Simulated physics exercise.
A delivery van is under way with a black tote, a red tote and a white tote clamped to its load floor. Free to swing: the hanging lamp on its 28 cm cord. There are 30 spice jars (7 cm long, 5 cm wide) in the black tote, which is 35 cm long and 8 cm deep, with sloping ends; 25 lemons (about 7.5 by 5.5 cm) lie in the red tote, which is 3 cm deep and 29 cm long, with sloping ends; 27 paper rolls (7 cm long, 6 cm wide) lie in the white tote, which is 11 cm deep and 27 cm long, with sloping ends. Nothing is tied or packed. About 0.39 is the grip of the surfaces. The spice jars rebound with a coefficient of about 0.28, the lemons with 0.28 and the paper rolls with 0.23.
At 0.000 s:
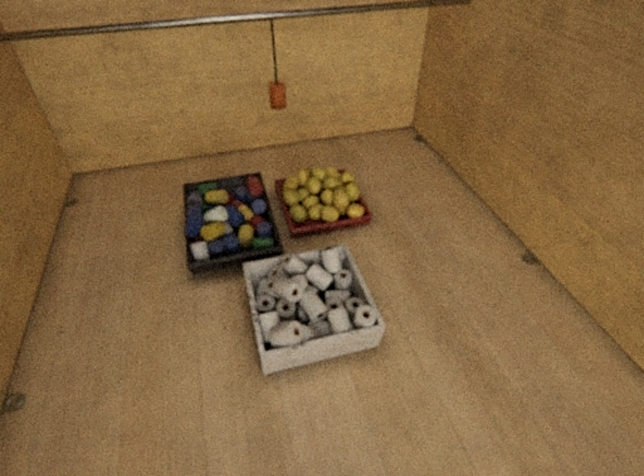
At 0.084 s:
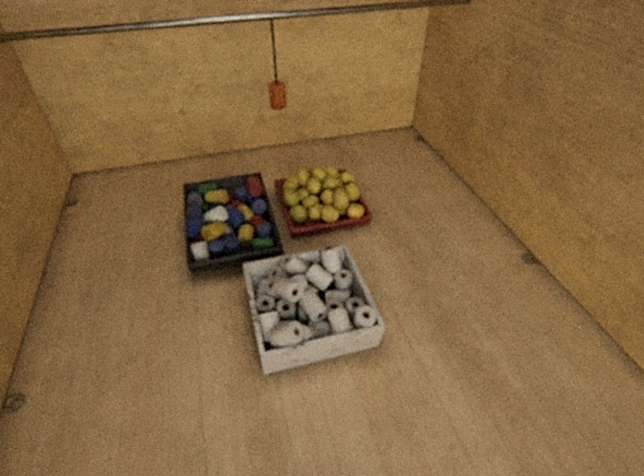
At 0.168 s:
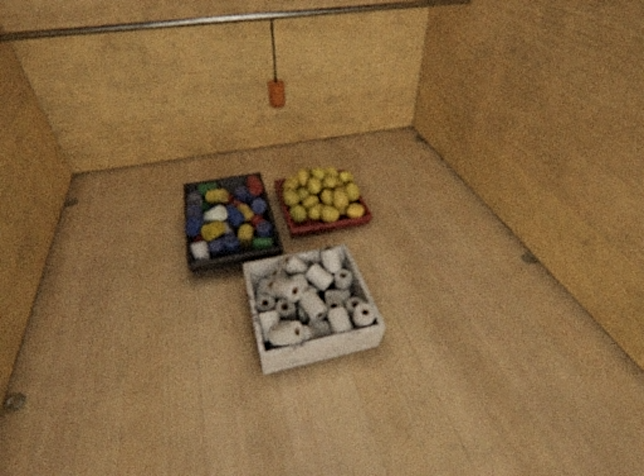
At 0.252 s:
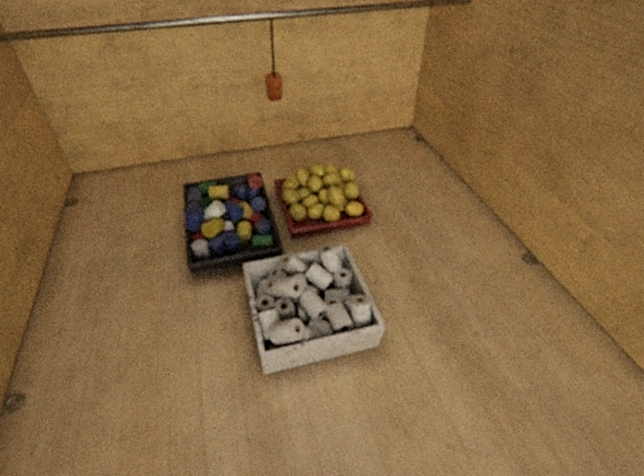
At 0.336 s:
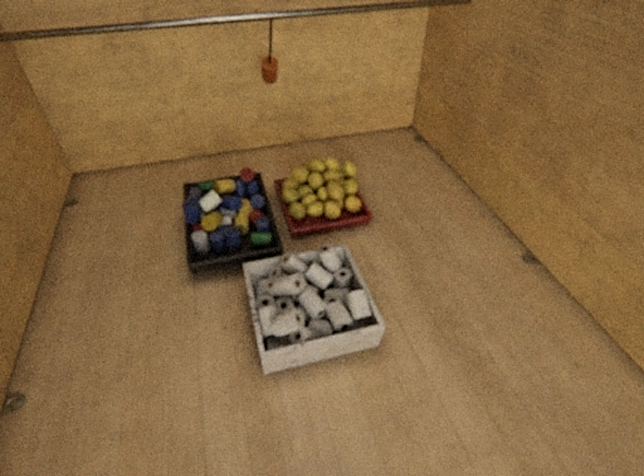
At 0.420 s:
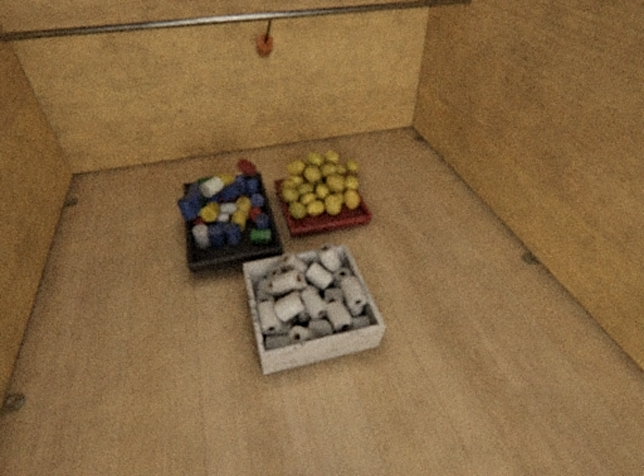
An orange lamp hangs almost still above black, red and white totes of colourful jars, lemons and paper rolls, then swings upward and slightly left. As it climbs higher, the jars and lemons shift and bunch toward the back of their totes, and the paper rolls shift too, while the totes stay put.
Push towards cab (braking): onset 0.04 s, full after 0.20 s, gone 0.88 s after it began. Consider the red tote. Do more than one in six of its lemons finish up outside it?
Yes.
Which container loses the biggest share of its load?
That would be the red tote.
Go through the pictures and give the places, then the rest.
In the first picture (each is followed by its nearest rim corner in this view), red tote, (293, 229); white tote, (262, 352); the lamp leans 0°; none out.
Red tote, (293, 229); the lamp leans 0°, in the second picture.
Red tote, (293, 229); the lamp leans 3°, in the third picture.
Red tote, (293, 229); the lamp leans 14°, in the fourth picture.
Red tote, (293, 229); the lamp leans 32°, in the fifth picture.
Red tote, (293, 229); white tote, (262, 352); the lamp leans 54°; 2 out, the lowest lemon at (352, 166), in the sixth picture.
After 0.60 s, black tote 27 in, 3 out, red tote 16 in, 9 out and white tote 27 in, 0 out.
After 0.82 s, black tote 24 in, 6 out, red tote 12 in, 13 out and white tote 25 in, 2 out.
After 1.12 s, black tote 23 in, 7 out, red tote 11 in, 14 out and white tote 25 in, 2 out.
Final count (at 1.52 s), black tote 23 in, 7 out, red tote 11 in, 14 out and white tote 25 in, 2 out. Asked share, 14 of 25, 56 per cent.
